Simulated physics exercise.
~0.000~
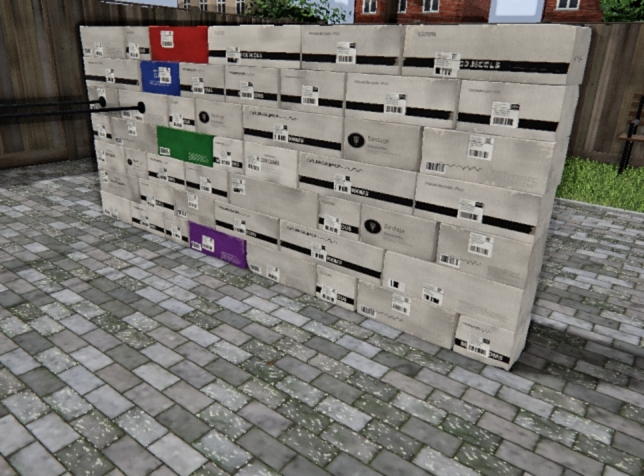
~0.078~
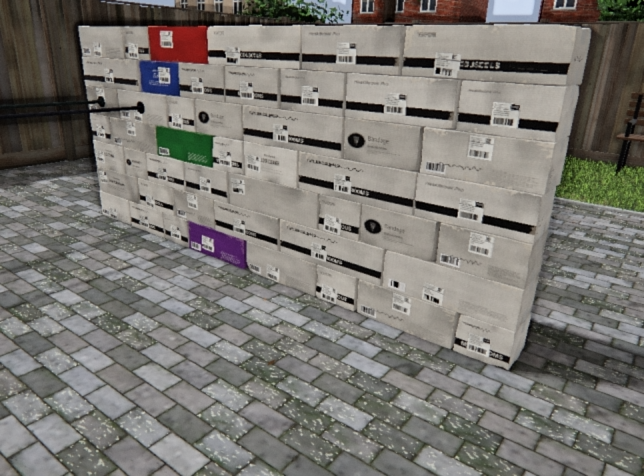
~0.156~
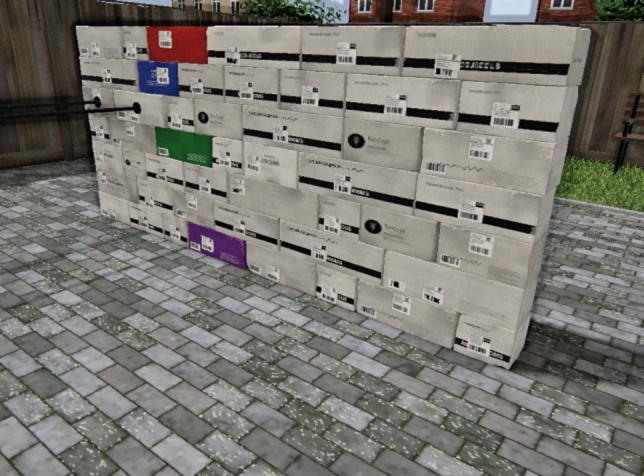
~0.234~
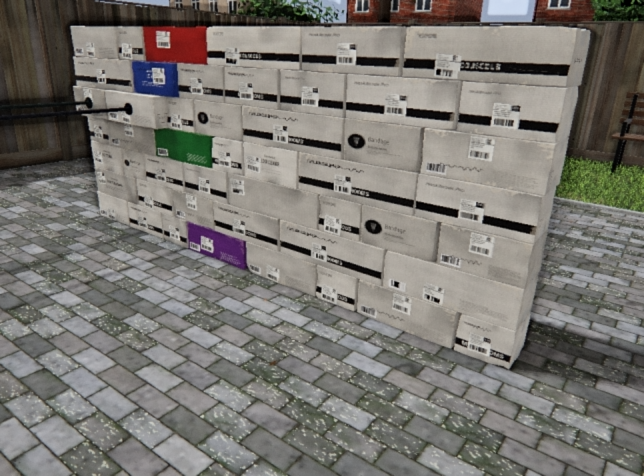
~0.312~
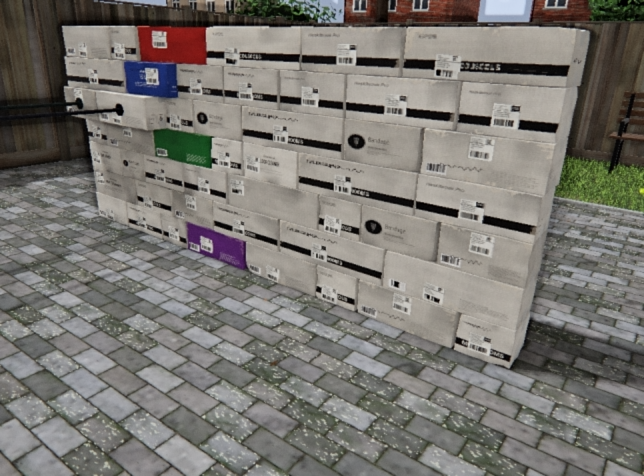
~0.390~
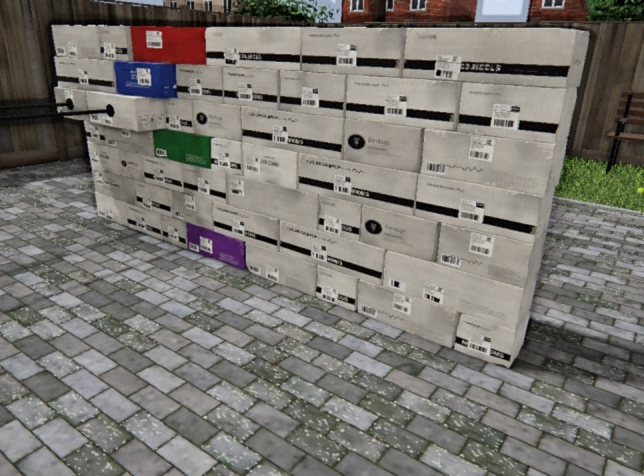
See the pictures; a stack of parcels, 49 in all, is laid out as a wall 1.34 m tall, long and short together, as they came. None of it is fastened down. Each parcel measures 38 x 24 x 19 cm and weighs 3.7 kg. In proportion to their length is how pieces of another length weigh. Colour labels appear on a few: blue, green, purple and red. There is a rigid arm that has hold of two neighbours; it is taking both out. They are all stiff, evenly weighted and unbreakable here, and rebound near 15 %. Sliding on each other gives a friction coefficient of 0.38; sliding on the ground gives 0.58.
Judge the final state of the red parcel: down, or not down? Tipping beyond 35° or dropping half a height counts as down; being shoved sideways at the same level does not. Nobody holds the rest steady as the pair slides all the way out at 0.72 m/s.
Down.
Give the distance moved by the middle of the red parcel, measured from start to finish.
Close to 130 cm, start to finish.
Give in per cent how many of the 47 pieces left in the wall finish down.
About 10% of them.
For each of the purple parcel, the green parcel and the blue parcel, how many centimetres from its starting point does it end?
Moved: Purple 0, green 0, blue 100.
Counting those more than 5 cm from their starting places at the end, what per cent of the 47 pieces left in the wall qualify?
Result: 15 per cent.
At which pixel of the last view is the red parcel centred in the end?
At roughly (173, 270).
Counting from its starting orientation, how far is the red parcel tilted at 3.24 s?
Its tilt comes to about 180° at that moment.
After 0.76 s, none of the 47 other parcels down, 7 disturbed; red parcel 17 cm from its place; blue parcel 40 cm from its place.
After 3.24 s, 1 of the 47 other parcels down; red parcel upside down; blue parcel 28° from how it stood.
In the end (4.1 s), 5 of the 47 other parcels down; red parcel upside down; blue parcel upside down; green parcel unmoved. From the last view, middles, red parcel near (173, 270), blue parcel near (139, 241).
